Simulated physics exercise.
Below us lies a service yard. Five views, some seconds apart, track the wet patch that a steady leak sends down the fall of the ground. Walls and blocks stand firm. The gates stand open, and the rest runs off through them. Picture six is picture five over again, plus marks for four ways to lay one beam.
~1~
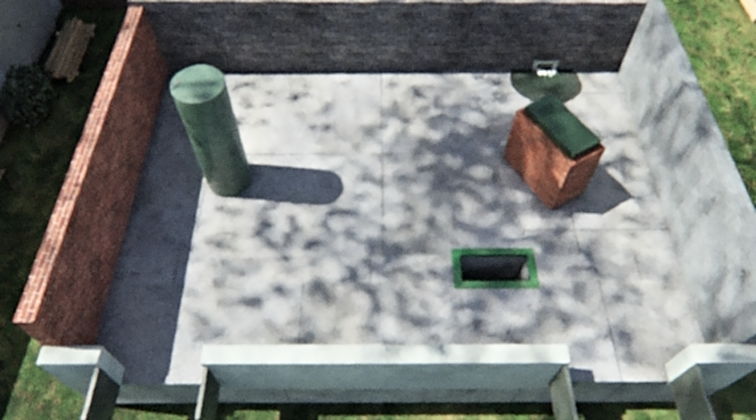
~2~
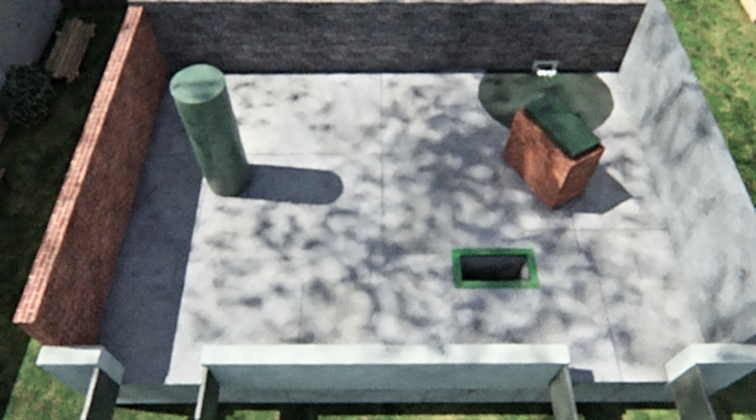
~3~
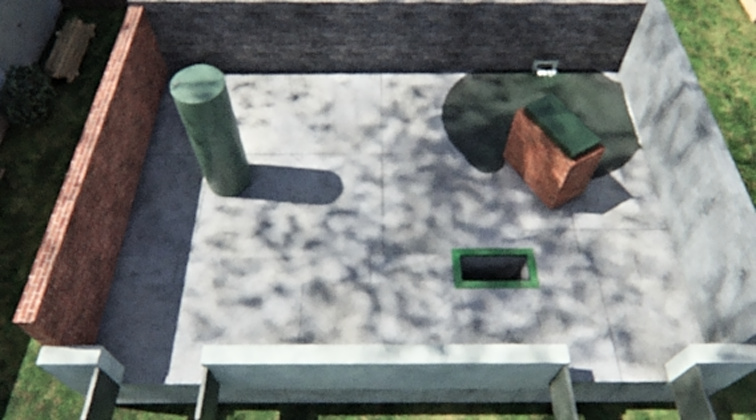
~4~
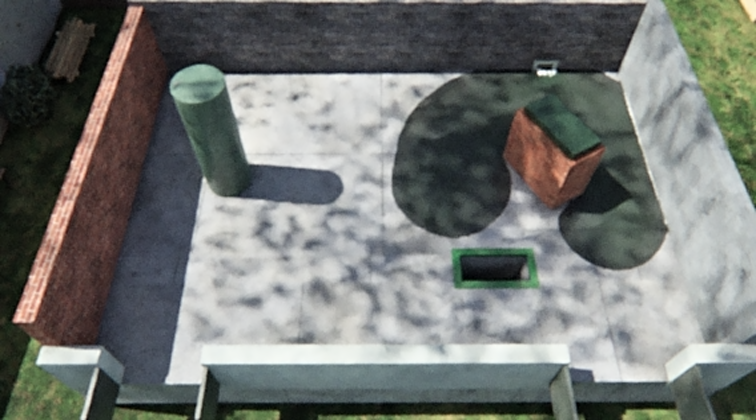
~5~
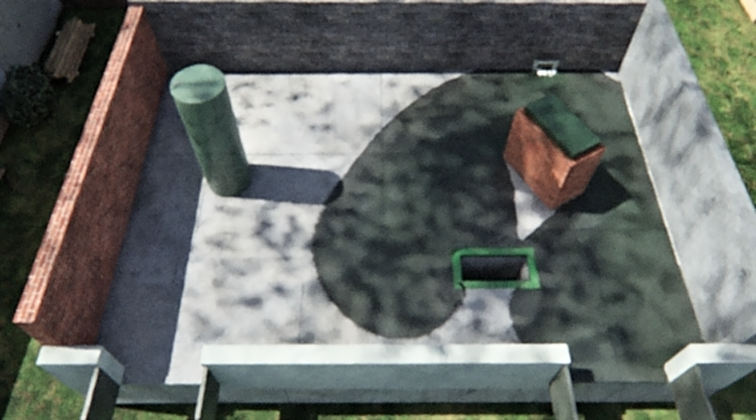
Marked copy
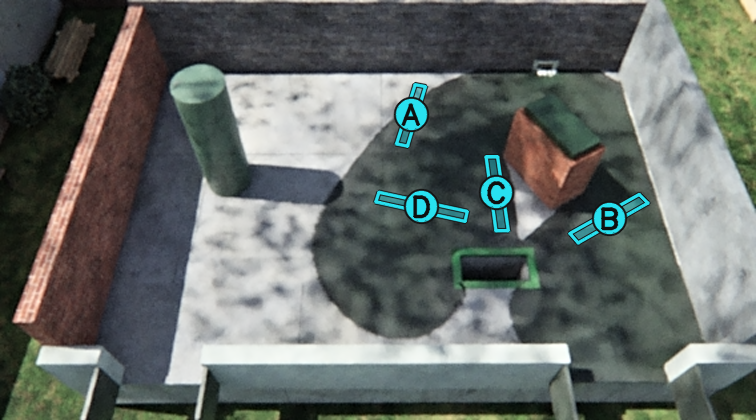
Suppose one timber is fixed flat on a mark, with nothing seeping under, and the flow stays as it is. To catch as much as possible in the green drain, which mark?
Use position B.
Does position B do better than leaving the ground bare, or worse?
It is better.
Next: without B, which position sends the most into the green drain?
It is D.
On the marked copy, A from (402, 145) to (420, 85); B from (574, 238) to (643, 198); C from (502, 230) to (491, 156); D from (377, 197) to (466, 216).
With A, about 11 % of the stream runs into the green drain, about 88 % out by the gates.
With B, about 34 % of the stream runs into the green drain, about 65 % out by the gates.
With C, about 11 % of the stream runs into the green drain, about 87 % out by the gates.
With D, about 19 % of the stream runs into the green drain, about 80 % out by the gates.
